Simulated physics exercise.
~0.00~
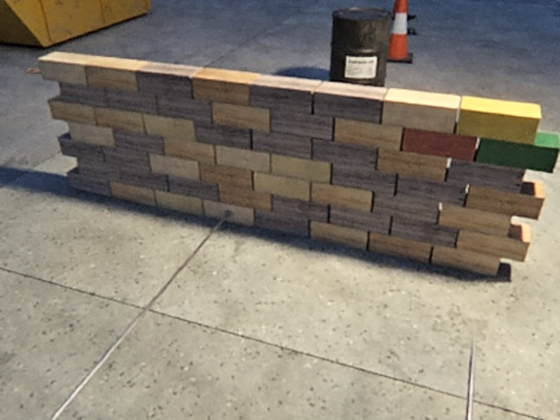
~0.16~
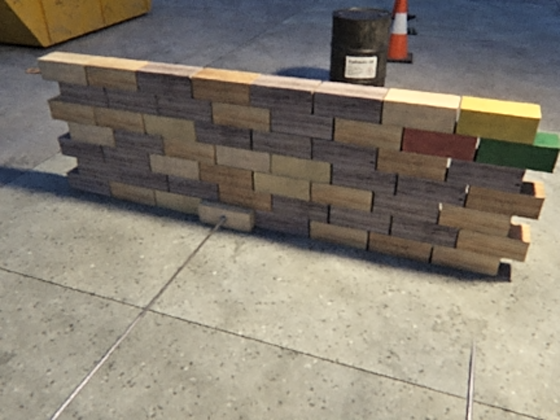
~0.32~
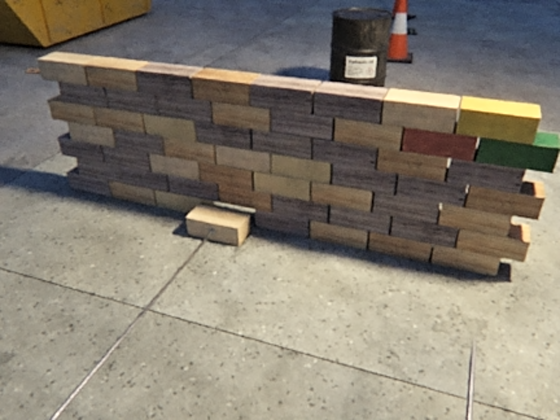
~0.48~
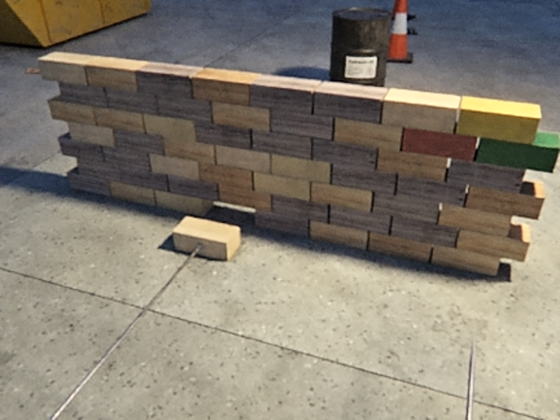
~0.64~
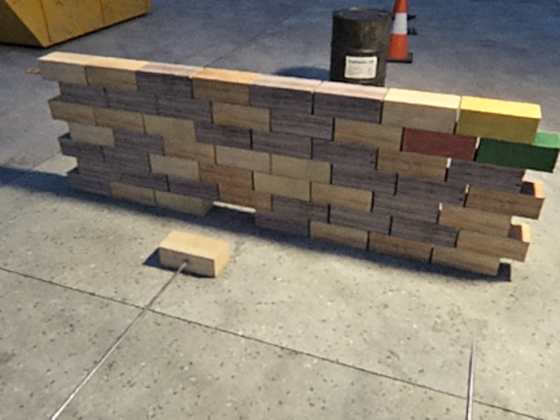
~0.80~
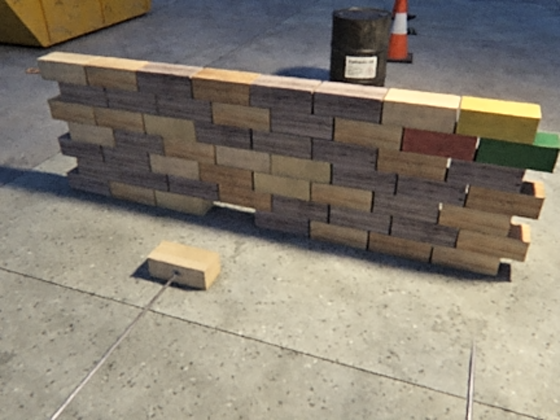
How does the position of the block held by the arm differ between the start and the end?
At the start the block sits in the bottom row of the wall. At the end it lies on the floor in front of the wall, lower and a little further left in view.
